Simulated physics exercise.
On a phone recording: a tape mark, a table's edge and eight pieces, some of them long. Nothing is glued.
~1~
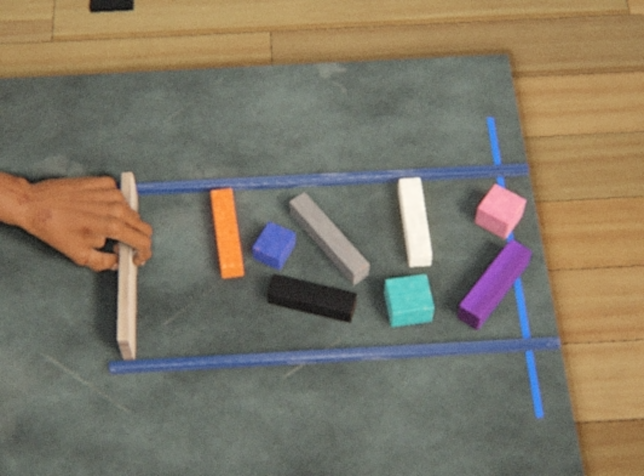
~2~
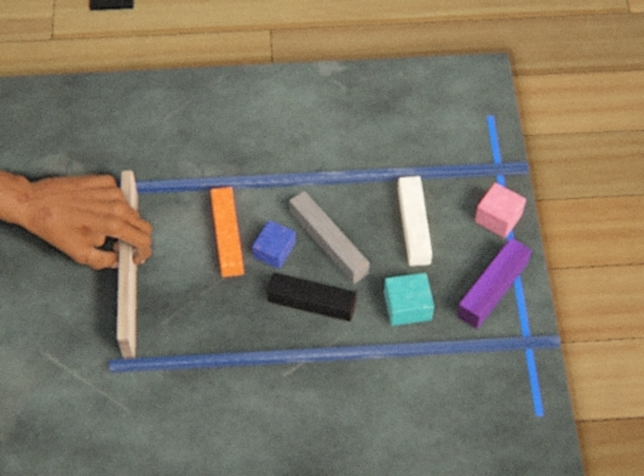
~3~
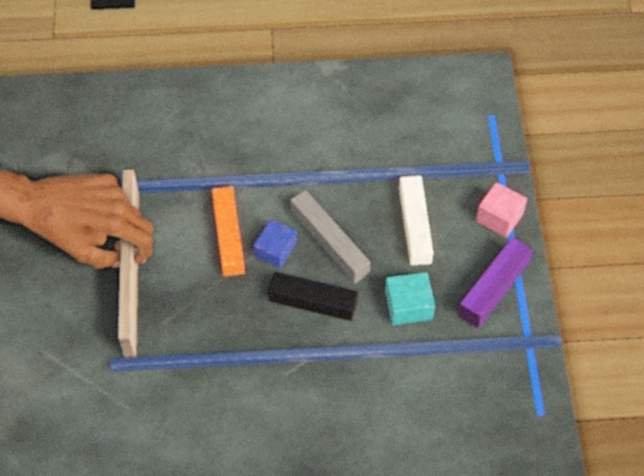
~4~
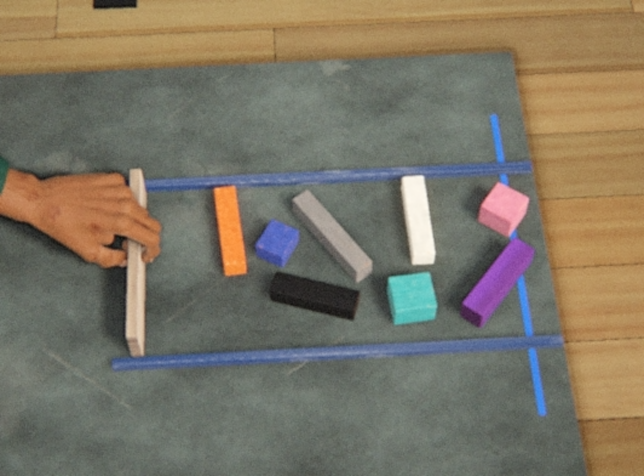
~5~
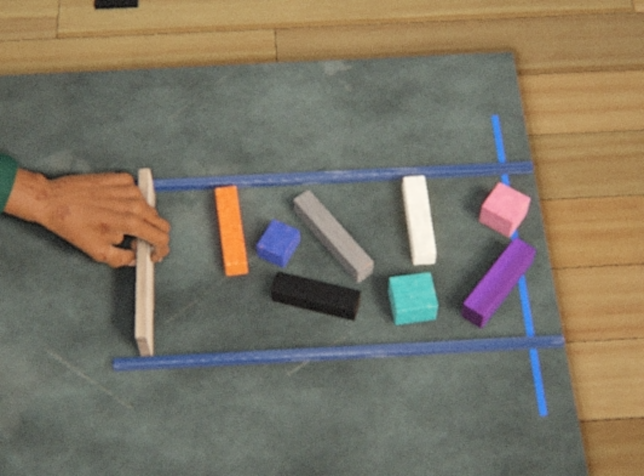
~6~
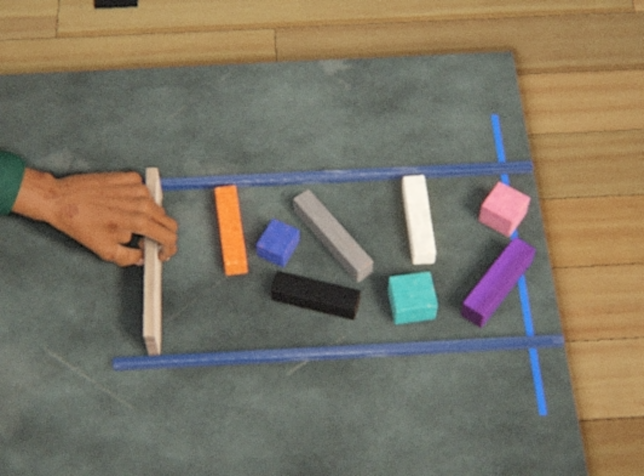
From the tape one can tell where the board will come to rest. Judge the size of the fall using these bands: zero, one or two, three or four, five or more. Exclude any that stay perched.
In this one, a crowd of five or more spills over.
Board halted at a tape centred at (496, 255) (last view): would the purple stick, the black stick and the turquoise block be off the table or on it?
As for the purple stick, it ends up falling; the black stick keeps its place; the turquoise block ends up falling.
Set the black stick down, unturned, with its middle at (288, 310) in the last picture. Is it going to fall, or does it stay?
Placed there, it does not drop.
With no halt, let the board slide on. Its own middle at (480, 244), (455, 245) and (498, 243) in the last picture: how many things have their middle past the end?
4, 3 and 5.
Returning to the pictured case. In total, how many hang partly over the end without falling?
The overhang total is 0.
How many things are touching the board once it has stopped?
Well, it touches 1.
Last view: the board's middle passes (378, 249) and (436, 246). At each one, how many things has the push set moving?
Moved so far: 7, later 8.
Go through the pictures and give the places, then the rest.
Pink block (500, 212); purple stick (494, 284); white bar (415, 222); board (128, 265); tape (513, 257), in the first picture.
Purple stick (494, 283); grey bar (329, 237), in the second picture.
White bar (416, 220); black stick (313, 296), in the third picture.
Pink block (503, 210); board (137, 261), in the fourth picture.
Purple stick (498, 283); orange bar (231, 230), in the fifth picture.
Pink block (504, 209); purple stick (498, 282); white bar (418, 219); board (153, 260); tape (517, 254), in the sixth picture.
A little later, none off yet; pink block at rest near (504, 209); purple stick at rest near (498, 282); white bar at rest near (418, 219).
Next, none off yet; pink block moving near (512, 208); purple stick shifted a little near (545, 287); white bar shifted about its own width near (477, 216).
When it is over, the number that fall off is five or more; down, blue block, black stick, grey bar, turquoise block, white bar, purple stick and pink block.
